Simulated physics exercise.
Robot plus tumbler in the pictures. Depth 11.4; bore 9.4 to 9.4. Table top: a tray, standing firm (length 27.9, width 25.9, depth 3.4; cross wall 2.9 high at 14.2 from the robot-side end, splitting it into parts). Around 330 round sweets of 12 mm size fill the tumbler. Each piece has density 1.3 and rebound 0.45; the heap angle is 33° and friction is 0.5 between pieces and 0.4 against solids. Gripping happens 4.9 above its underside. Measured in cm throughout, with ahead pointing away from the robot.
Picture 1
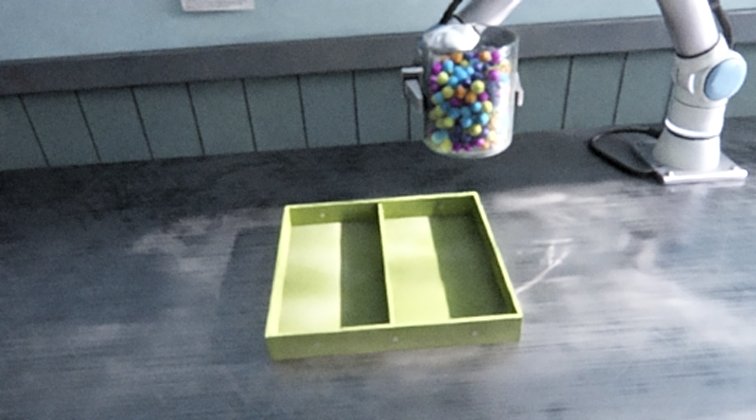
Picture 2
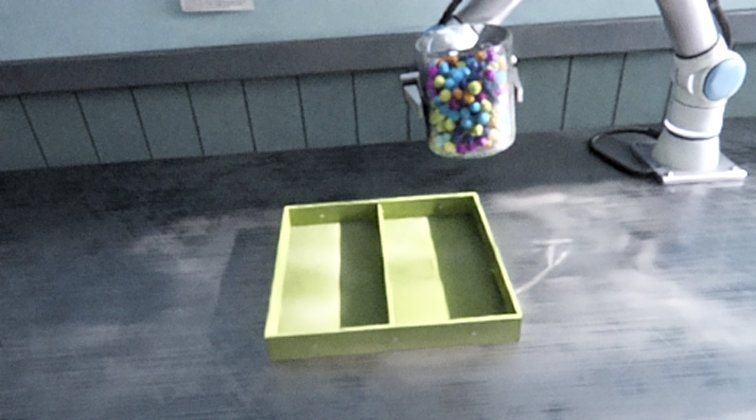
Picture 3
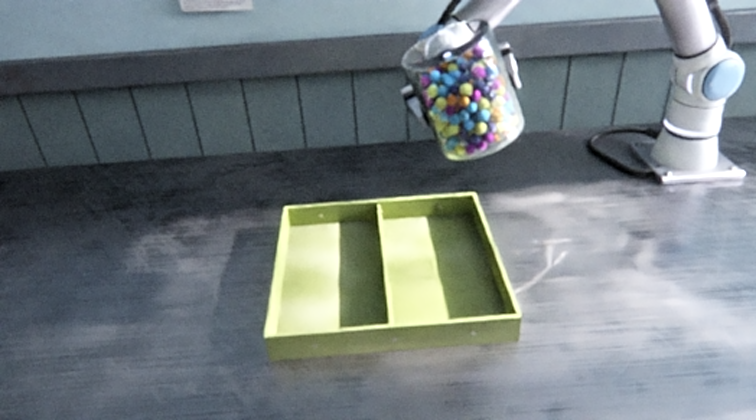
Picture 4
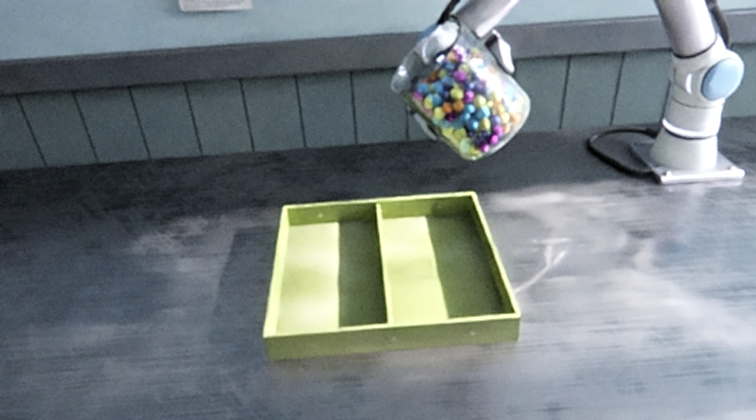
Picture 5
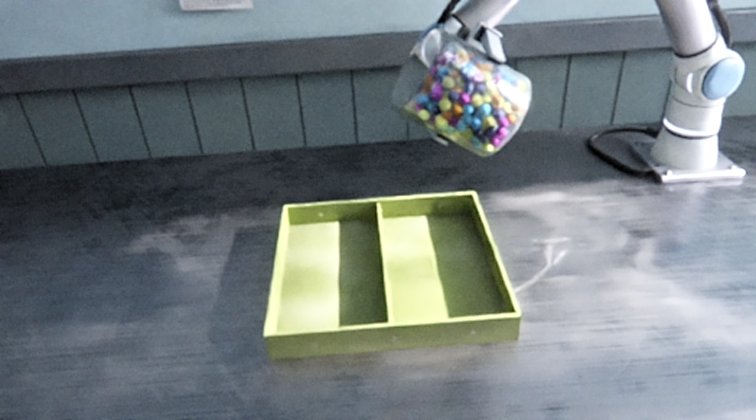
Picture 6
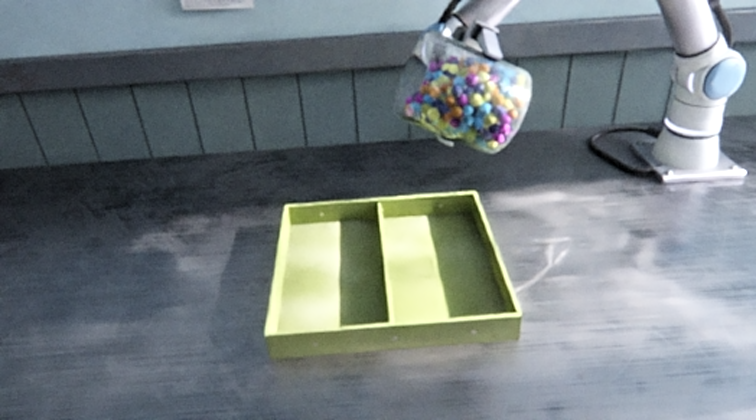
A robot arm tilts a clear tumbler of colourful round sweets above a green divided tray.
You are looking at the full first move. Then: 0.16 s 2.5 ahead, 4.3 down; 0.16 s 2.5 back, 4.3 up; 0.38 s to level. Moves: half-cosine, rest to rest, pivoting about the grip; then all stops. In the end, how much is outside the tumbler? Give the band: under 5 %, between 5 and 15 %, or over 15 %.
Band: Under 5 %.
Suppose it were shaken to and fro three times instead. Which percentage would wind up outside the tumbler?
Expected share: About 0 %.
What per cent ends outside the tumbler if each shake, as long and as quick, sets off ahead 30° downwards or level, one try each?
I'd say close to 0 percent for the first and close to 5 percent for the second.
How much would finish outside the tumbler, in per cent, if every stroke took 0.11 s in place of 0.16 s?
That would give around 0 per cent.
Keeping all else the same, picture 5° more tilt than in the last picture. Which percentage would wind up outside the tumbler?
Around 0 in a hundred, I'd say.
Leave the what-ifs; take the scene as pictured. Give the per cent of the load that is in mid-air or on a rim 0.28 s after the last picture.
That comes to about 0 per cent, more or less.
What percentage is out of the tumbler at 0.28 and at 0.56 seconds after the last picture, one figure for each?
First it's 0 percent, and after that 0 percent.
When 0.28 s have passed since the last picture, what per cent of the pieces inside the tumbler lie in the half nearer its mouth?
Mouth half share: Roughly 35 %.
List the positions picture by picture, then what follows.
Tumbler middle at (468, 91), level; upper third of the load around (469, 80), from x 430 to 505, top at y 60; 334 in the tumbler, in the first picture.
Tumbler middle at (467, 92), tilted 6° forward; upper third of the load around (470, 81), from x 430 to 505, top at y 60, in the second picture.
Tumbler middle at (464, 92), tilted 22° forward; upper third of the load around (470, 81), from x 425 to 515, top at y 55, in the third picture.
Tumbler middle at (461, 93), tilted 41° forward; upper third of the load around (468, 80), from x 420 to 520, top at y 55, in the fourth picture.
Tumbler middle at (461, 94), tilted 57° forward; upper third of the load around (472, 79), from x 420 to 520, top at y 55, in the fifth picture.
Tumbler middle at (461, 94), tilted 63° forward; upper third of the load around (475, 80), from x 410 to 520, top at y 60; 334 in the tumbler, in the sixth picture.
Then, 0.28 s later, tilted 63° forward, highest piece 27 above the table; 334 in the tumbler.
Then, 0.56 s later, tilted 19° forward, highest piece 30 above the table; 334 in the tumbler.
Then, 0.90 s later, level, highest piece 30 above the table; 334 in the tumbler.
Then, 1.95 s later, level, highest piece 30 above the table; 334 in the tumbler.
At rest, 334 in the tumbler. That is 0 % outside the tumbler.
